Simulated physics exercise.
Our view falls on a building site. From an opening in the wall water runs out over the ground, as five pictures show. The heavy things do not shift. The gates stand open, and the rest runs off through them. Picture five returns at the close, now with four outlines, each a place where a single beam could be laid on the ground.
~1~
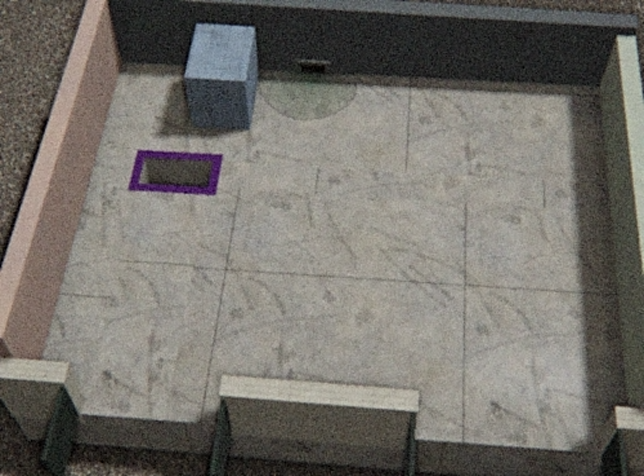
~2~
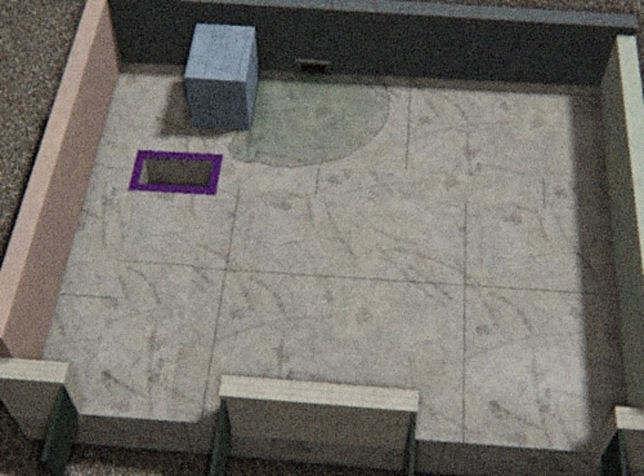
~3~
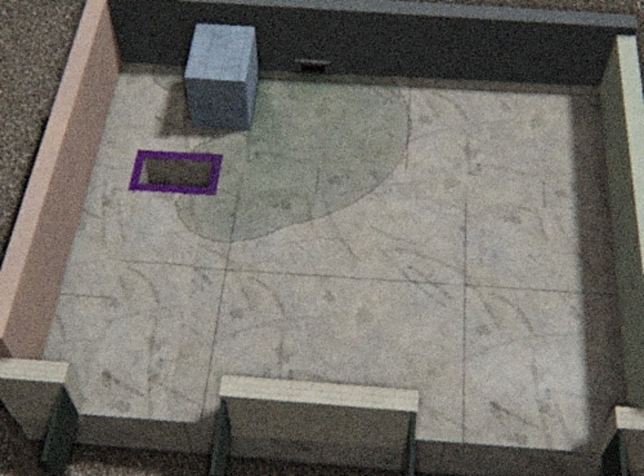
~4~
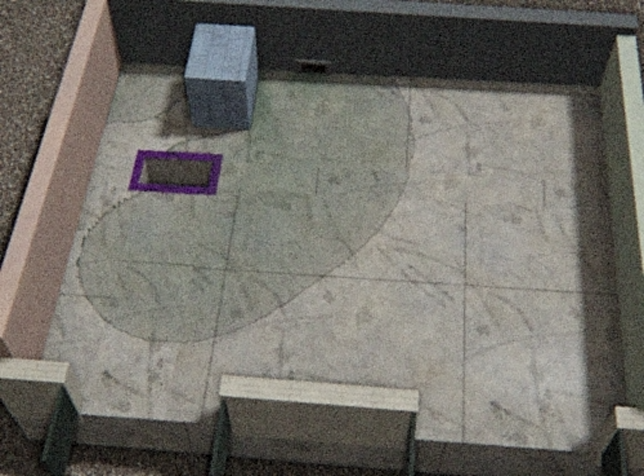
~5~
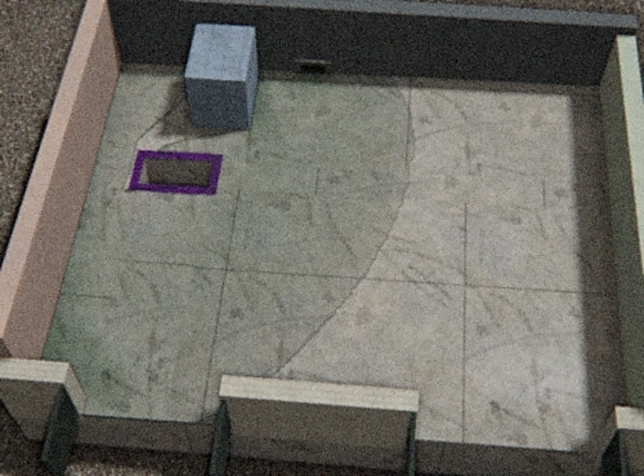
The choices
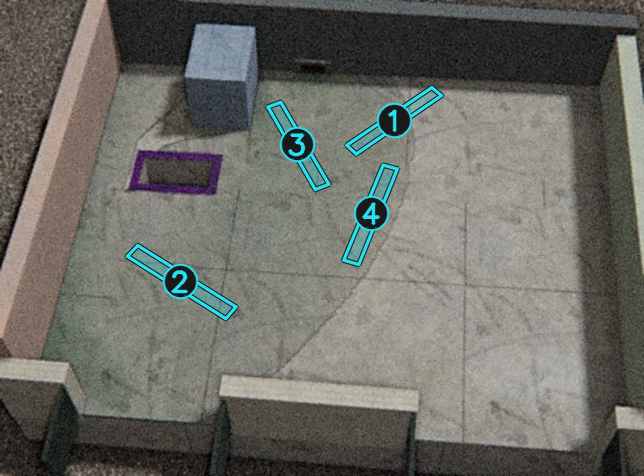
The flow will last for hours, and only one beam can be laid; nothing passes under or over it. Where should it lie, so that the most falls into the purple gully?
The best spot is 2.
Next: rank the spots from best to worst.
Best to worst: 2, 1, 4, 3.
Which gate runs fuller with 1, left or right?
The left gate.
On the marked copy, 1 from (351, 149) to (436, 91); 2 from (132, 250) to (230, 312); 3 from (274, 104) to (322, 186); 4 from (351, 262) to (390, 167).
With 1, about 17 % of the stream runs into the purple gully, about 83 % out by the gates.
With 2, about 30 % of the stream runs into the purple gully, about 69 % out by the gates.
With 3, about 5 % of the stream runs into the purple gully, about 95 % out by the gates.
With 4, about 14 % of the stream runs into the purple gully, about 86 % out by the gates.
